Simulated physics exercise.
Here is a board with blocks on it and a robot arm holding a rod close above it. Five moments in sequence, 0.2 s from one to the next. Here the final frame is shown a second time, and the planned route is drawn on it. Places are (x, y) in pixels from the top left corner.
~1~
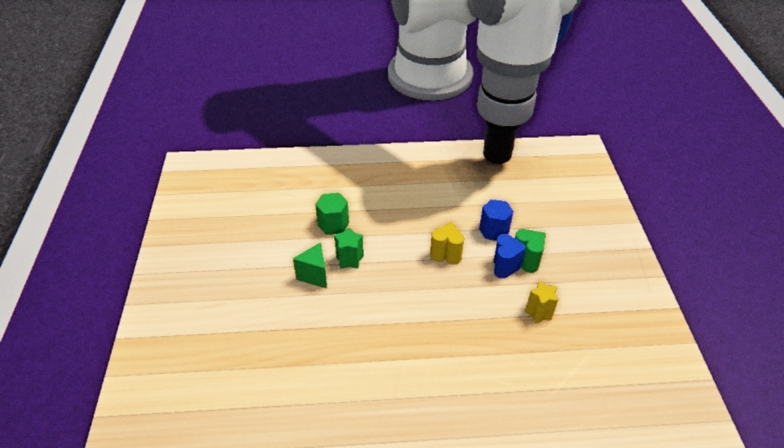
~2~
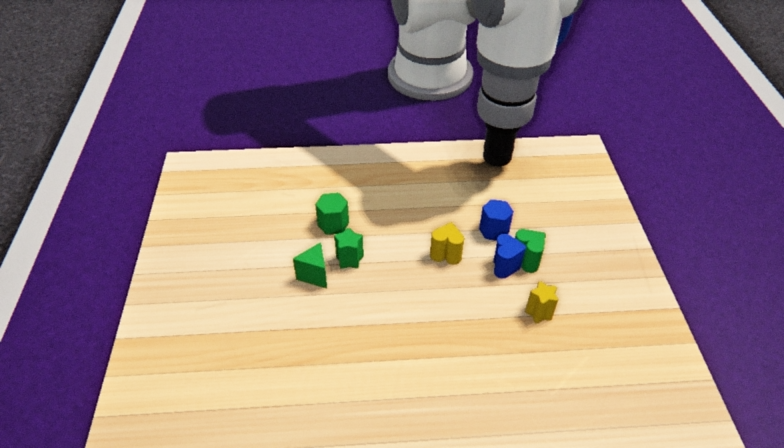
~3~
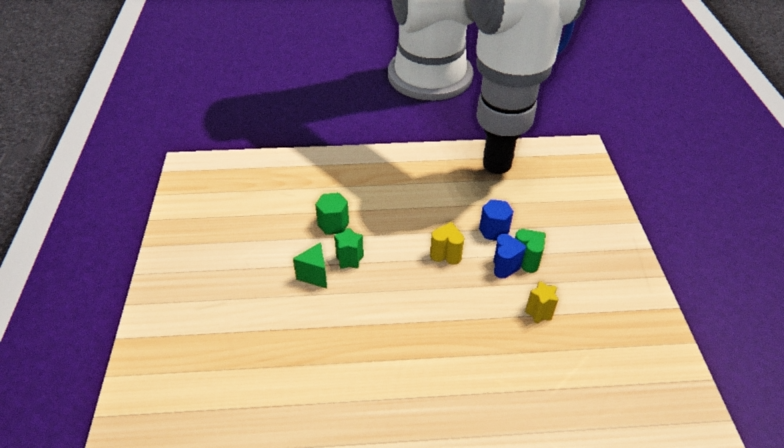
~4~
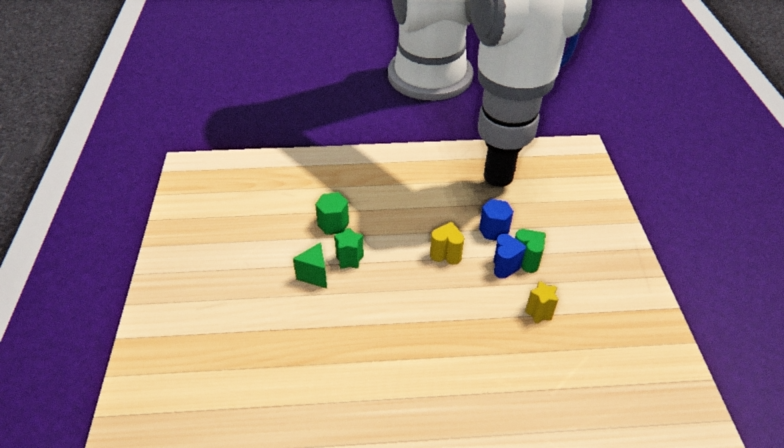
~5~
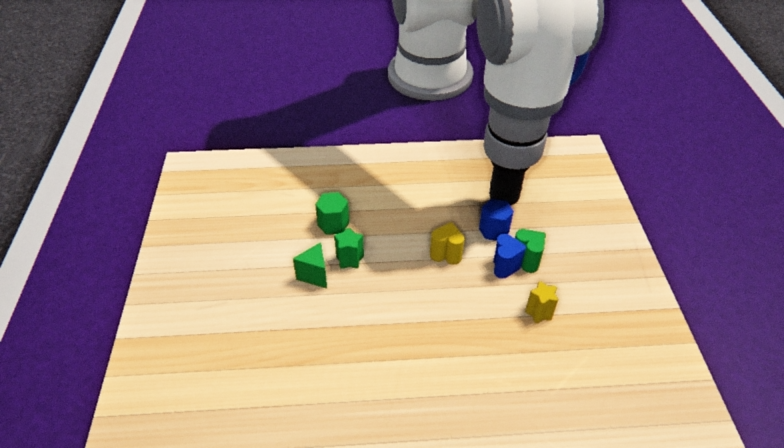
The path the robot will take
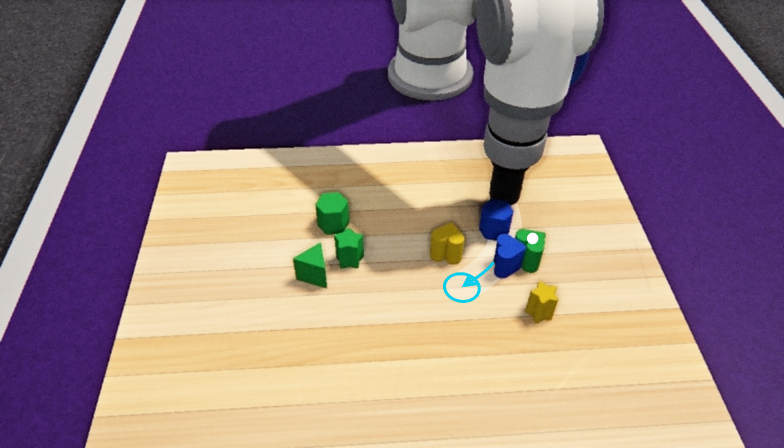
The robot arm moves its black rod down the board to the blue hexagon among still blocks.
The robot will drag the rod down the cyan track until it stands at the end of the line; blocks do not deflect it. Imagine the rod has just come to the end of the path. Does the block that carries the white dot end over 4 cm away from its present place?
No.
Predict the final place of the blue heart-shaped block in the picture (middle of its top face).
My prediction: (504, 273).
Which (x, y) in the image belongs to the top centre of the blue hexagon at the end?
I'd expect the centre of its top face to be at (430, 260).
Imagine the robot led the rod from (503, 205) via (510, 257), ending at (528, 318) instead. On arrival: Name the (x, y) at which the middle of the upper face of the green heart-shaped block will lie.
It ends at (554, 264).
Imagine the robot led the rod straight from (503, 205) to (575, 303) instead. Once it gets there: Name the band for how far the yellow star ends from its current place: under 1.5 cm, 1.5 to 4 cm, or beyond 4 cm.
The displacement of the yellow star is below 1.5 cm.
The drawn path runs from (503, 205) through (506, 235) and (492, 264) to (462, 287); the dot is on the green heart-shaped block.
What follows on the original path. One third of the way, rod (508, 227); blue hexagon (487, 228), turned 35° clockwise.
Two thirds of the way, rod (494, 256); yellow heart-shaped block (437, 236), turned 40° clockwise; blue hexagon (464, 249), turned 80° clockwise; blue heart-shaped block (508, 266), turned 45° anticlockwise; green heart-shaped block (535, 246), turned 40° anticlockwise.
At the end, rod (463, 279); yellow heart-shaped block (427, 238), turned 95° clockwise; blue hexagon (430, 261), turned 130° clockwise; blue heart-shaped block (504, 273), turned 90° anticlockwise; green heart-shaped block (535, 246), turned 40° anticlockwise.
